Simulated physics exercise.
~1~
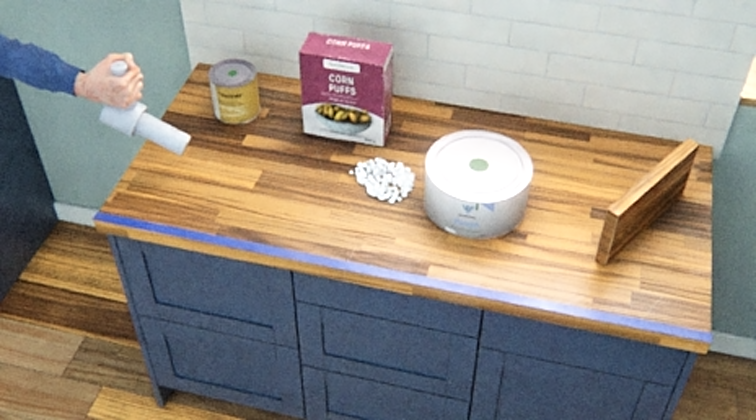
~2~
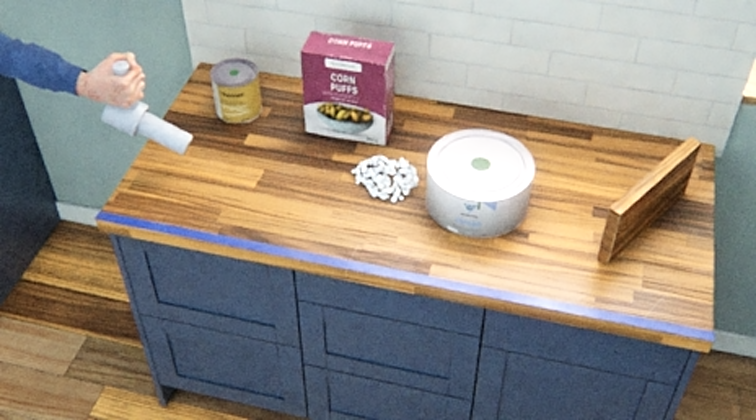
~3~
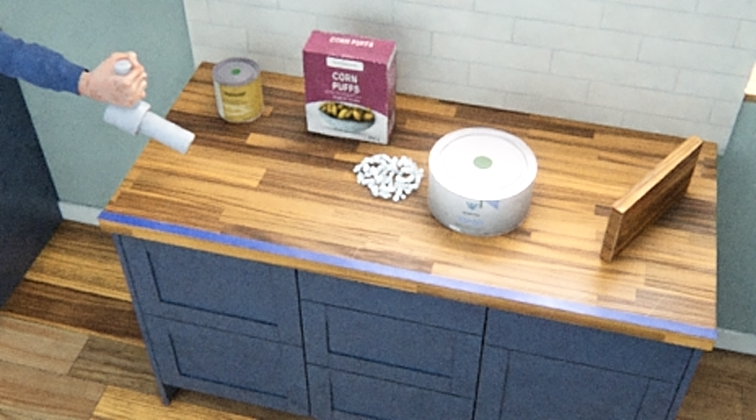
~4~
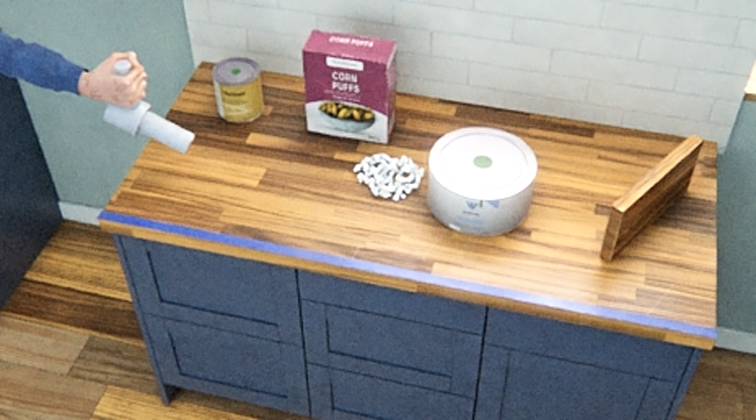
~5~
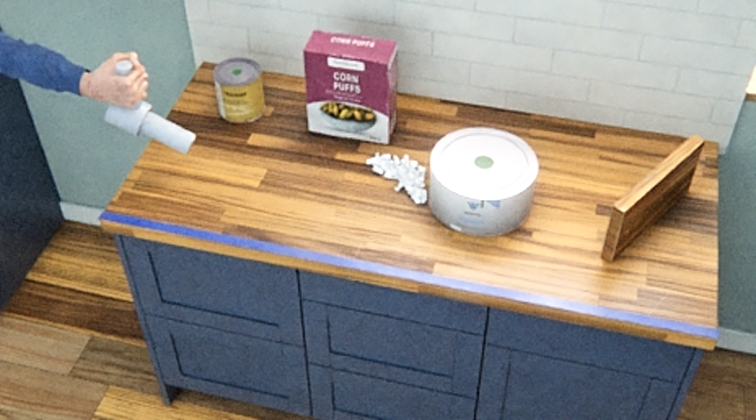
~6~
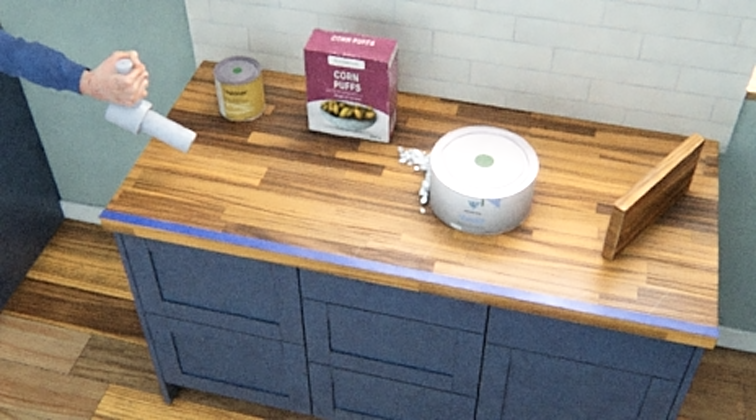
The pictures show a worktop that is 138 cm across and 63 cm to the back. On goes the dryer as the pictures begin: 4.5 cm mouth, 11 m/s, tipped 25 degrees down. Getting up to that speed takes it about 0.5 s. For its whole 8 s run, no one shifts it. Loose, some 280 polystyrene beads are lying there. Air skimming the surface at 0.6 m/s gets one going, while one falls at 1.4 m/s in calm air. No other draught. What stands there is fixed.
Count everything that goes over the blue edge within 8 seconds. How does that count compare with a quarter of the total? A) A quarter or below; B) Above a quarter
A.
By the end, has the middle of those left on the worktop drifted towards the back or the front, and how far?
Towards the back, some 30 cm.
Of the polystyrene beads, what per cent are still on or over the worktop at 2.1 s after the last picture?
I'd say close to 70 % are still there.
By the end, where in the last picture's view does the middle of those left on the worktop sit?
The middle lands close to (517, 108) in pixels.
Then, 1.2 s after the last picture the count stands so, 1 % are over the blue edge; the middle of those still in play is near (537, 111).
Then, 2.1 s after the last picture the count stands so, 1 % are over the blue edge; the middle of those still in play is near (525, 109).
Then, 4.0 s after the last picture the count stands so, 1 % are over the blue edge; the middle of those still in play is near (517, 108).
Then, 7.6 s after the last picture, at the end, 1 % are over the blue edge; the middle of those still in play is near (517, 108).
